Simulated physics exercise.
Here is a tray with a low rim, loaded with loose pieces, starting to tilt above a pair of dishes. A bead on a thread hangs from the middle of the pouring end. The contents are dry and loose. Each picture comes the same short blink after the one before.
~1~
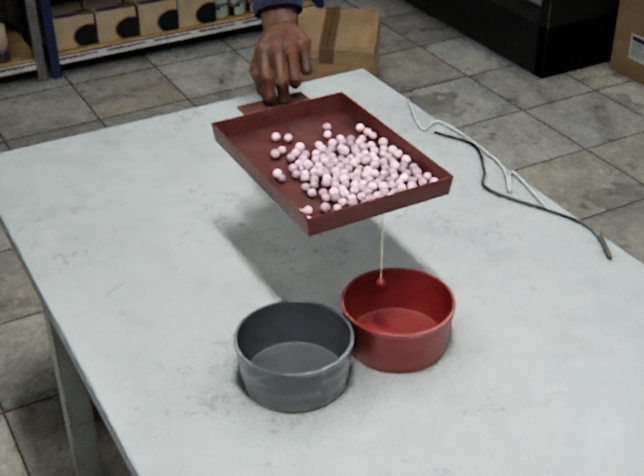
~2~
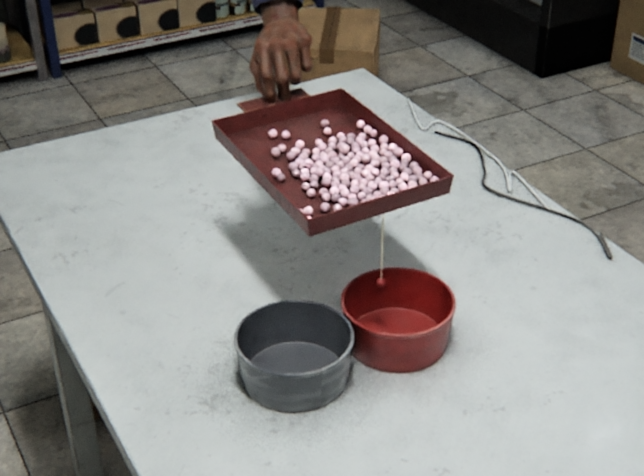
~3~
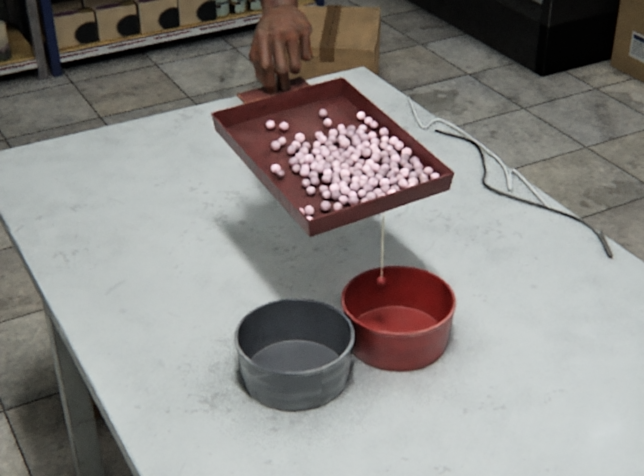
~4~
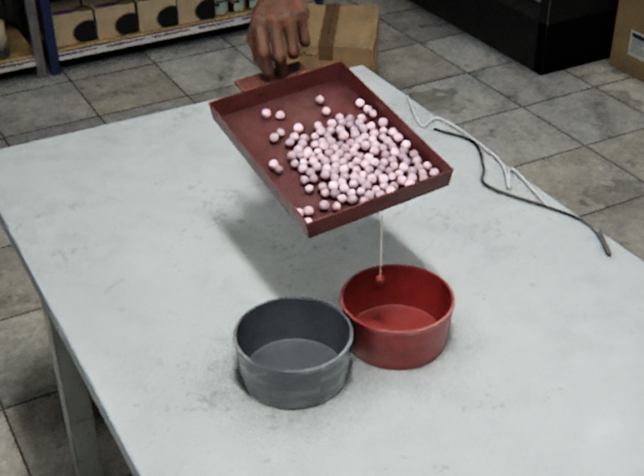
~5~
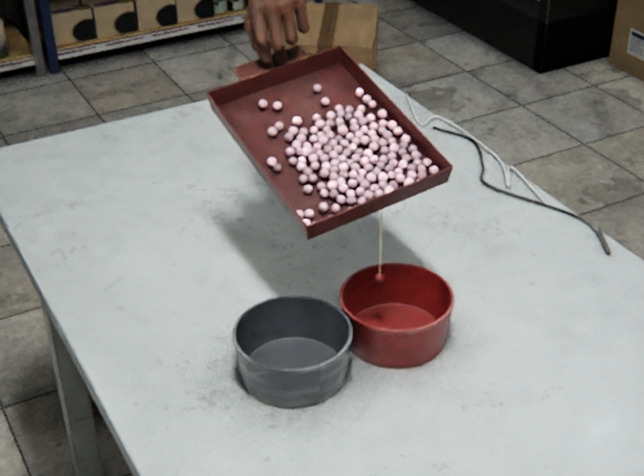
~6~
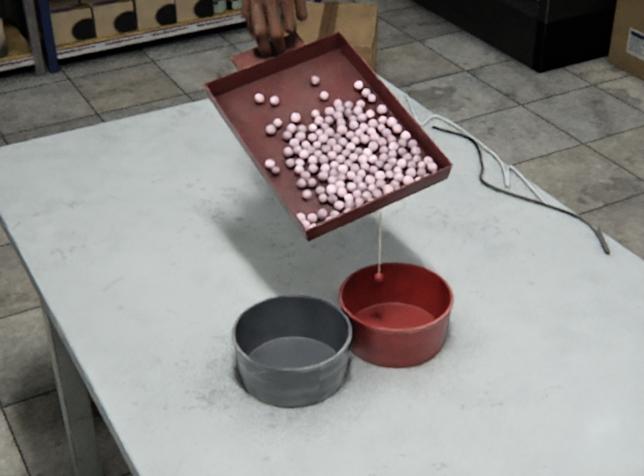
On a pale table, a hand gradually tilts a red tray of pinkish beads, lowering its left corner above two dishes.
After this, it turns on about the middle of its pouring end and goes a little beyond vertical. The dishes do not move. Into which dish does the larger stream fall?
Fuller: The left-hand dish.
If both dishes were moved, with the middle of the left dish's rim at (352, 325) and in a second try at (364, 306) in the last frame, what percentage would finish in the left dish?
The first gives 80 %, the second 50 %.
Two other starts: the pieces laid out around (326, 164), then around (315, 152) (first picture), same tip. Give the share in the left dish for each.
About 90 and 90 per cent.
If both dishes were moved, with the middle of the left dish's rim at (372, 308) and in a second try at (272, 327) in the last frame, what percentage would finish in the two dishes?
The first gives 40 %, the second 80 %.
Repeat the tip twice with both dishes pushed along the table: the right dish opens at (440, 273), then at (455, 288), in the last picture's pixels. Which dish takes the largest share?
The first try: The left-hand dish. The second: The left one.
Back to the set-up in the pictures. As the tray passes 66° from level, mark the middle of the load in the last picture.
Around (340, 181).
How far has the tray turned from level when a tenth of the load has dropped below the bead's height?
Near 85 degrees.
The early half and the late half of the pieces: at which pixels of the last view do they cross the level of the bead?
Early half (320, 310), late half (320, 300).
Soon after the last picture, tray tipped steeply; nearly all on the tray; a stray few in the left dish; a stray few in the air.
A little later, tray tipped past a quarter turn; a small part on the tray; about two thirds in the left dish; a stray few in the right dish; a small part outside both; a small part in the air.
Later still, tray tipped past a quarter turn; most in the left dish; a small part in the right dish; a small part outside both.
By the end, tray tipped past a quarter turn; most in the left dish; a small part in the right dish; a small part outside both.
